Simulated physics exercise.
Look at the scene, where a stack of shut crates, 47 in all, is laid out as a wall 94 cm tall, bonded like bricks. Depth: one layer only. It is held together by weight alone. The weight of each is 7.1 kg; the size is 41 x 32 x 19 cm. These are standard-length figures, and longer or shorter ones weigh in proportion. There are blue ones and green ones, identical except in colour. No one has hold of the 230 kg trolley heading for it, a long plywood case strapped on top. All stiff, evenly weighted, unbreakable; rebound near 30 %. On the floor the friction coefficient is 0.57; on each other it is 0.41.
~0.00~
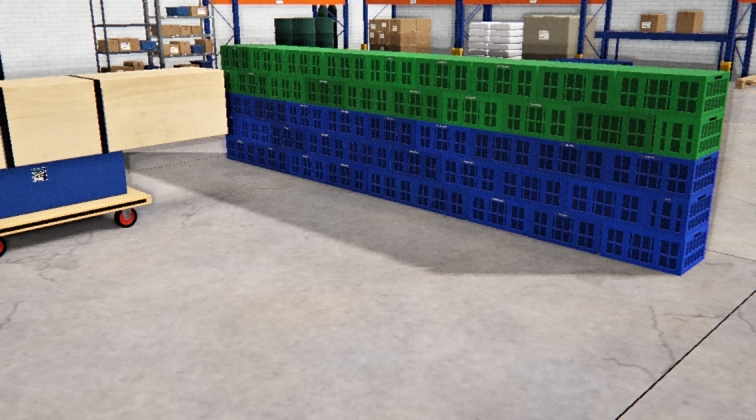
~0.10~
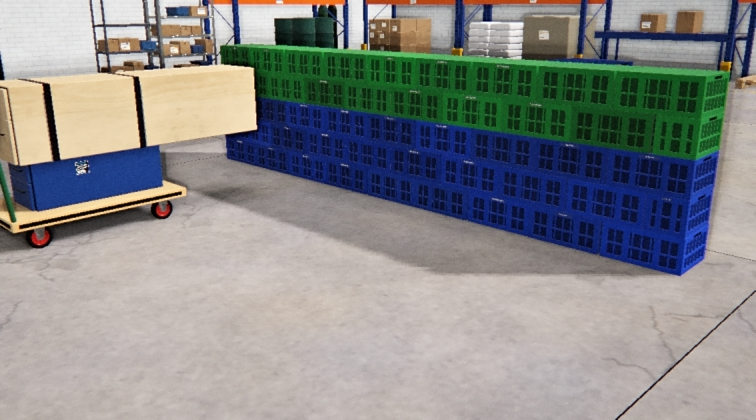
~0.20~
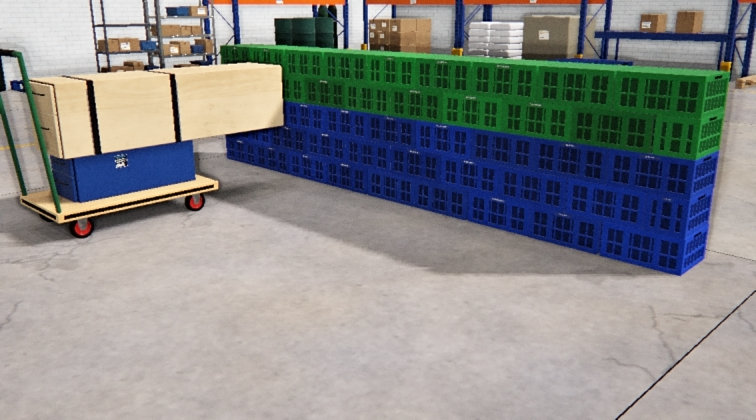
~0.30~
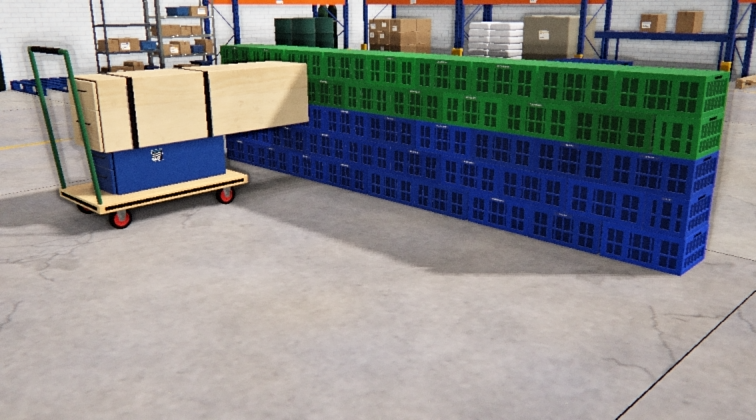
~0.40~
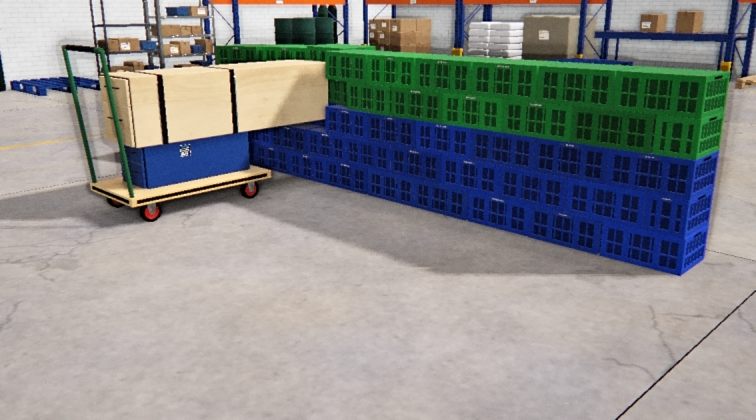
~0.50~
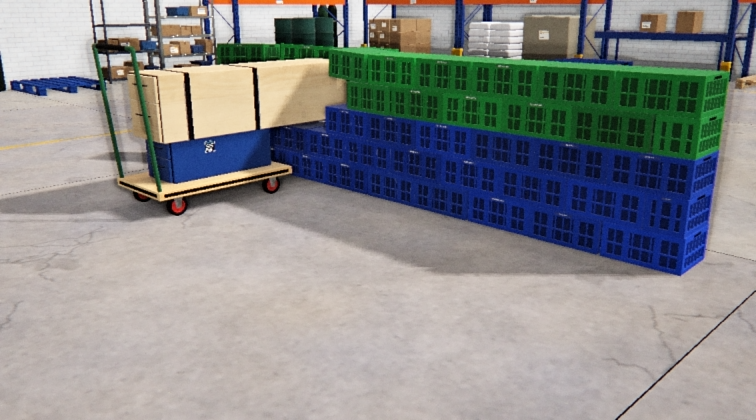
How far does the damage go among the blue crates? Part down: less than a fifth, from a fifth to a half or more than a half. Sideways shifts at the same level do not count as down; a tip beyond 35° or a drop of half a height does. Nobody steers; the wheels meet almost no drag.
Down: Below a fifth of them.
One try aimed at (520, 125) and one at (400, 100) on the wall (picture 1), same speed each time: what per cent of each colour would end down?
First try then second: Blue 10 and 10, green 40 and 40 per cent.
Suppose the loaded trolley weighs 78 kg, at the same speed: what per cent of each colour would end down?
You'd get blue at 10 and green at 40 per cent down.
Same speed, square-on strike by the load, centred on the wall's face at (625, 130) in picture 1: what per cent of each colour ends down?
In that case blue 10, green 30 per cent.
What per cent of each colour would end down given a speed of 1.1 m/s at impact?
The blue would finish 10 in a hundred down, the green 40 in a hundred.
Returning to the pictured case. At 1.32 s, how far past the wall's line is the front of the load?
It is some 130 centimetres past it.
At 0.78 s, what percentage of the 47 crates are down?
By then, 15 per cent.
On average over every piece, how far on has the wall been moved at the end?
Averaged out, it's some 25 centimetres.
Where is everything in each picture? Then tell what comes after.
In the first picture (we follow the side turned to the camera), load (217, 91) 72 cm short of the wall; top blue crate (304, 117); top green crate (266, 61); no piece has moved.
The second picture shows load (247, 87) 49 cm short of the wall; top blue crate (304, 117).
The third picture shows load (275, 85) 26 cm short of the wall; top blue crate (304, 117).
The fourth picture shows load (301, 82) 35 mm short of the wall.
The fifth picture shows load (322, 80) 16 cm into the wall's line; top green crate (285, 60) displaced 15 cm; 10 stirred so far.
The sixth picture shows load (341, 78) 33 cm into the wall's line; top green crate (306, 58) tipped 6°; 11 stirred so far.
Around 0.78 s, load 79 cm past the wall's line, still rolling; 2 of the 28 blue crates down (6 of 47 in all colours); top blue crate tipped 14°, 33 cm lower; top green crate tipped 60°, 24 cm lower.
Around 1.32 s, load 1.30 m past the wall's line, still rolling; 2 of the 28 blue crates down (7 of 47 in all colours); top blue crate 38 cm lower; top green crate on its side.
Finally (4.0 s), load 1.53 m past the wall's line, stopped; 3 of the 28 blue crates down (10 of 47 in all colours); top blue crate 38 cm lower; top green crate on its side. That is 11 per cent. Seen by the last camera, middles, top blue crate near (440, 144), top green crate near (346, 119).
